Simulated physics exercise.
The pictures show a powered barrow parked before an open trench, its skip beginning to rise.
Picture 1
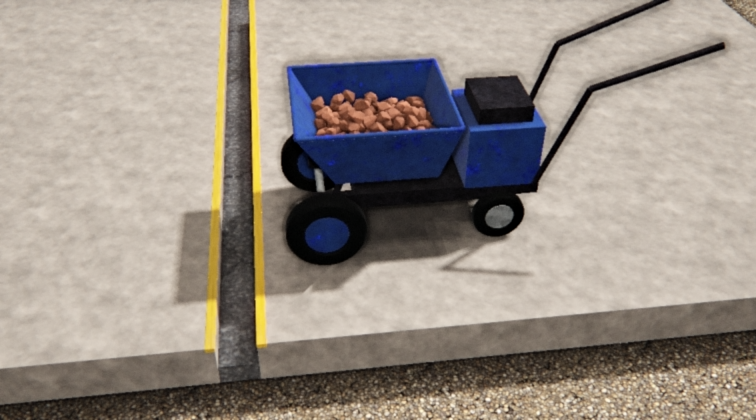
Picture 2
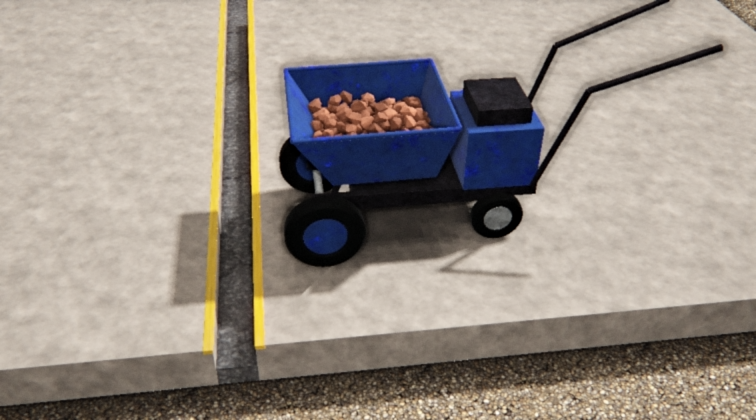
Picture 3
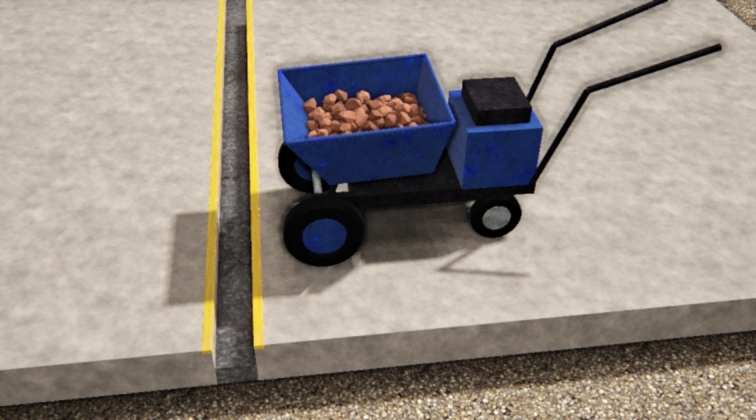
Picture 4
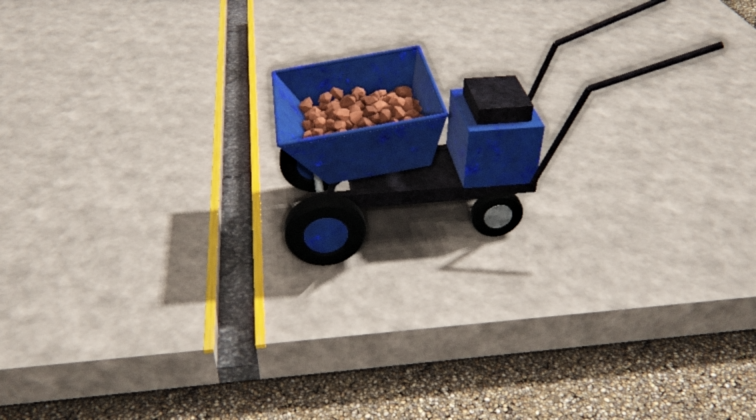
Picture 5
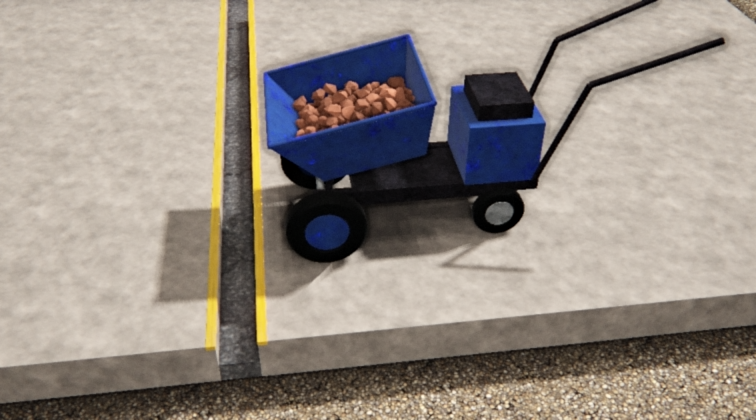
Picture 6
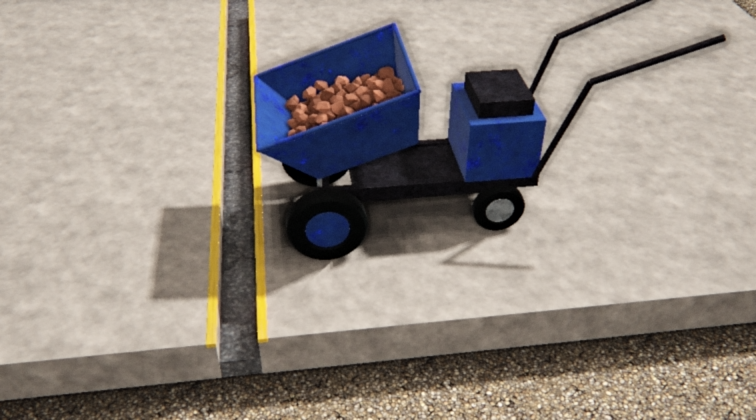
A blue skip loaded with reddish-brown rubble sits level on a powered barrow beside a dark, yellow-edged trench in a pale slab. Its right side begins to rise, slowly at first, then further, until the skip is clearly tilted leftward, with the lumps still inside and the wheels staying in place.
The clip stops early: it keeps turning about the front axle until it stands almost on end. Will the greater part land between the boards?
In the trench: Less than half.
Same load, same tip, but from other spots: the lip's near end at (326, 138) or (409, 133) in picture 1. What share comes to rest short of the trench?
Near 0 % and 60 %.
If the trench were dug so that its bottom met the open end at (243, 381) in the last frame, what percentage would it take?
Roughly 20 in a hundred.
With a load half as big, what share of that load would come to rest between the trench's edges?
About 10 per cent.
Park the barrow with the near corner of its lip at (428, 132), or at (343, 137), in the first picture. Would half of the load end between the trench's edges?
In turn: Below a half; over half.
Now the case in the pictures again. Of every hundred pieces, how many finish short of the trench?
Close to 0 per cent.
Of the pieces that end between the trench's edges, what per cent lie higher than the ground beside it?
It comes to 5 per cent or so.
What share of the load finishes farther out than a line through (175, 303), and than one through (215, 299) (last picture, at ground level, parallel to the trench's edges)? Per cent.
First some 30, then 70 per cent.
Shortly afterwards, skip tipped steeply; the whole lot in the skip.
Next, skip tipped steeply; all but a few in the skip; only a few beyond it; only a few falling.
Some moments later, skip tipped right over; near a third in the skip; only a few in or heaped over the trench; near half beyond it.
In the end, skip tipped right over; a little in the skip; near a quarter in or heaped over the trench; near two thirds beyond it.
